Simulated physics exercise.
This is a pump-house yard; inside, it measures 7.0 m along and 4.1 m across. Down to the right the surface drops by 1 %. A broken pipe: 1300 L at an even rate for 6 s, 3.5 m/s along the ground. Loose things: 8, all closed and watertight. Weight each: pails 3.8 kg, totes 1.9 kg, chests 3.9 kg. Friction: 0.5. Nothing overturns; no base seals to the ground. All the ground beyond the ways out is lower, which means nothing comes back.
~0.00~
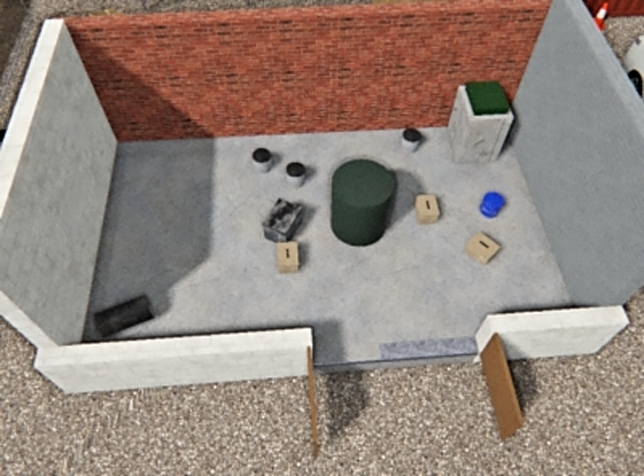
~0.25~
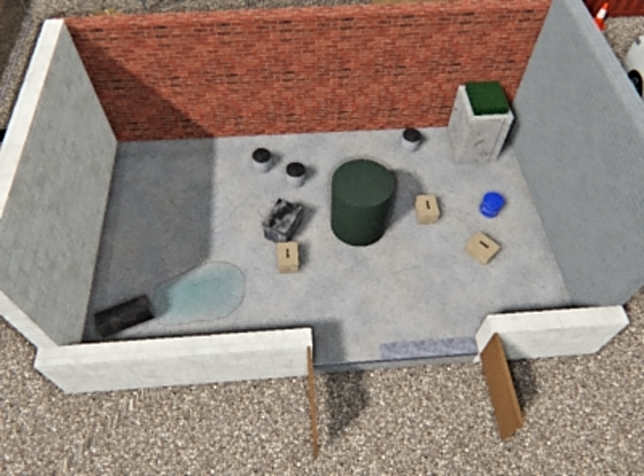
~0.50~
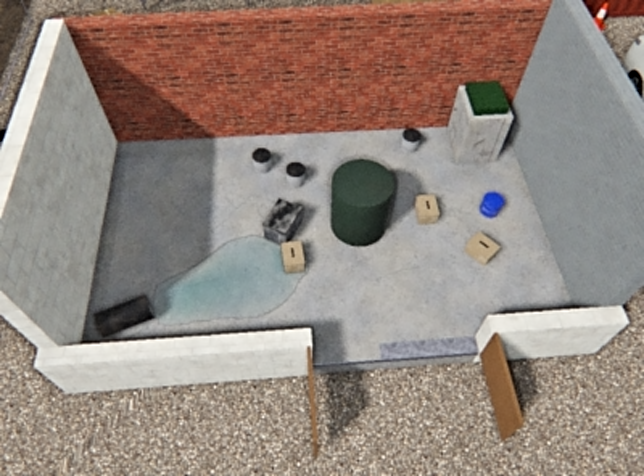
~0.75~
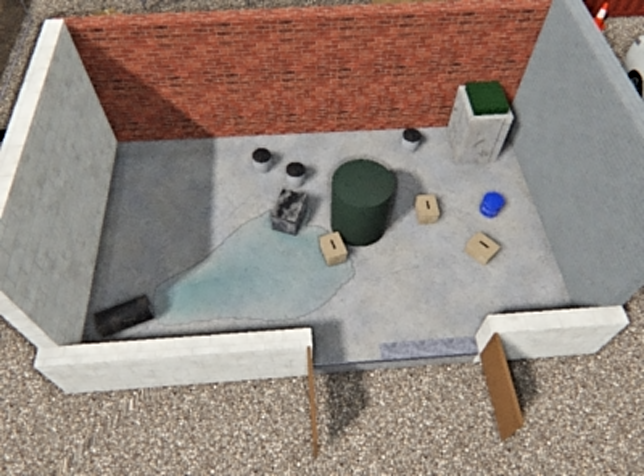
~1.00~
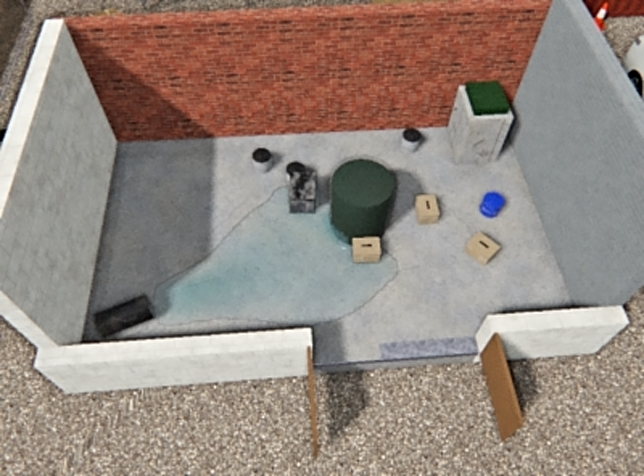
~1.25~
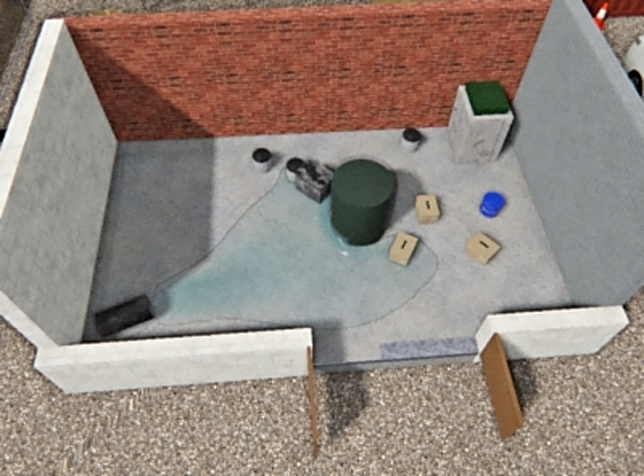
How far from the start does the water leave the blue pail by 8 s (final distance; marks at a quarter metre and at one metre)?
Somewhat moved.
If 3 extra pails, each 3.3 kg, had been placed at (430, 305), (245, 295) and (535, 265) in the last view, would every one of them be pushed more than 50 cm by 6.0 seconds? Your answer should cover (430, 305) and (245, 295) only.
In order: Greater and greater.
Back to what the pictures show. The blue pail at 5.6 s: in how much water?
I'd say around 8 cm.
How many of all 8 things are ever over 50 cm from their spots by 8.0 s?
By my tally, 6.
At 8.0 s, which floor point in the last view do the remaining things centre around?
They're centred close to (420, 199).
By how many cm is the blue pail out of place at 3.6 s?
Close to 0 cm.
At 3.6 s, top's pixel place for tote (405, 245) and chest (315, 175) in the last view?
Near (529, 238) and (430, 145).
After 1.8 s the blue pail is near (494, 200), 0.0 m from its start, aground; 0 of 8 are out; 1 afloat.
After 3.6 s the blue pail is near (494, 200), 0.0 m from its start, aground; 0 of 8 are out; 4 afloat.
After 5.6 s the blue pail is near (494, 200), 0.0 m from its start, afloat; 0 of 8 are out; 6 afloat.
After 8.0 s the blue pail is near (528, 217), 0.6 m from its start, afloat; 0 of 8 are out; 6 afloat.
